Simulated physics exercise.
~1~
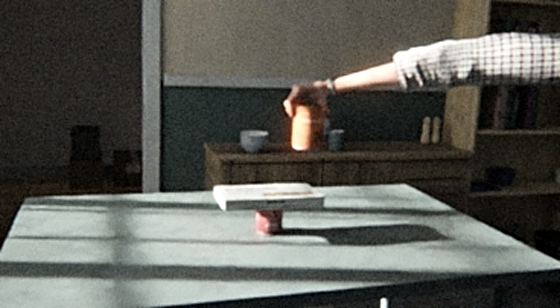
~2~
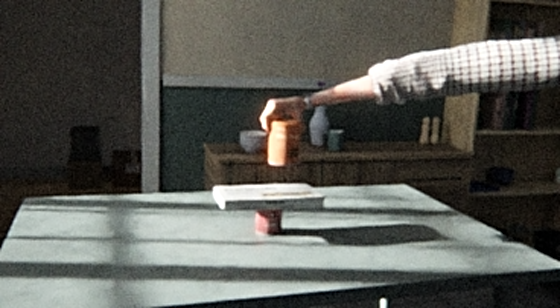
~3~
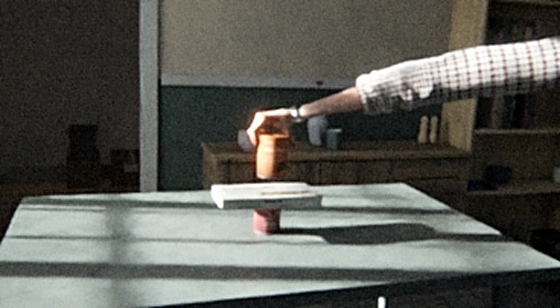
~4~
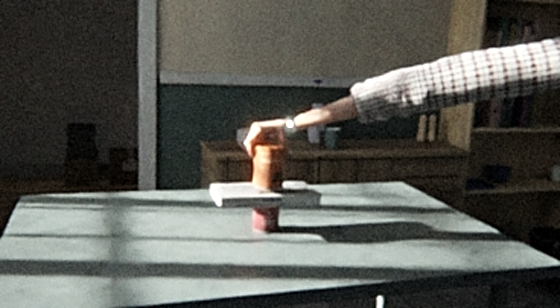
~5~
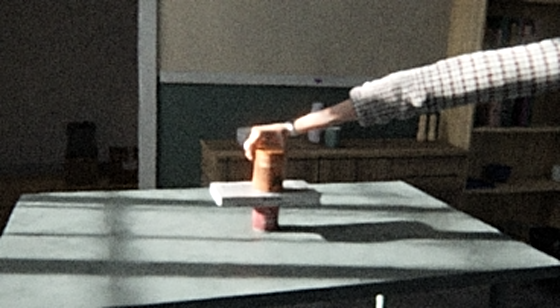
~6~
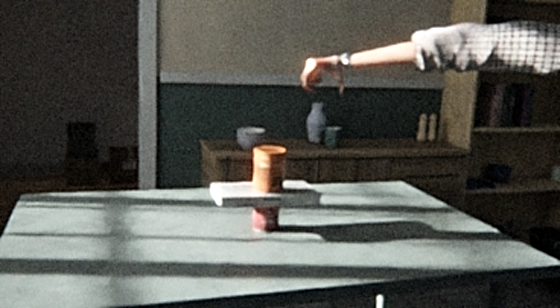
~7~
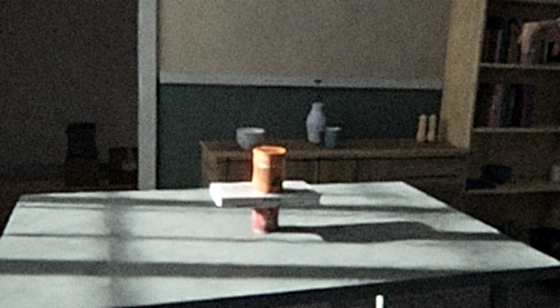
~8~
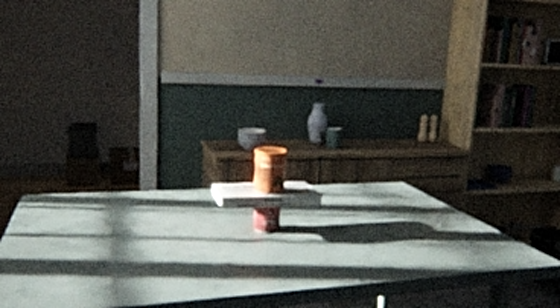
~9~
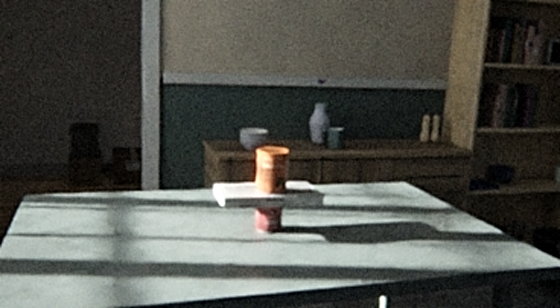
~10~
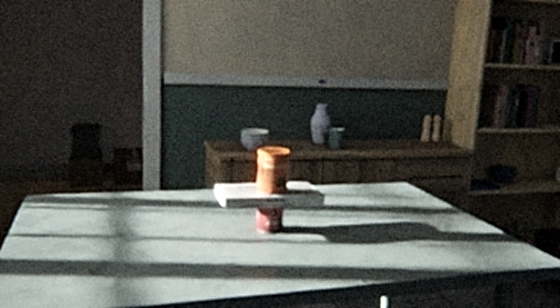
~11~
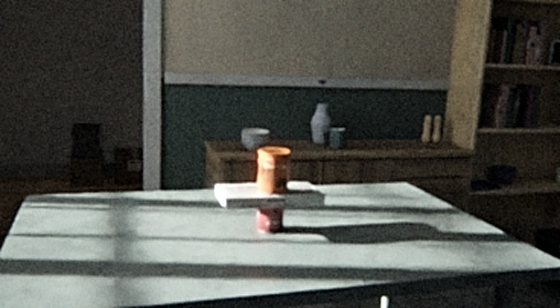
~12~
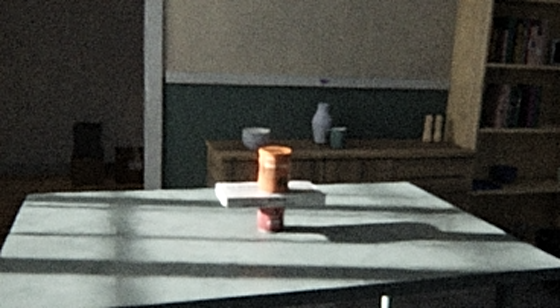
On a sunlit table, a hand lowering an orange tin onto a white packet atop a red tin, withdrawing, the stack staying upright.
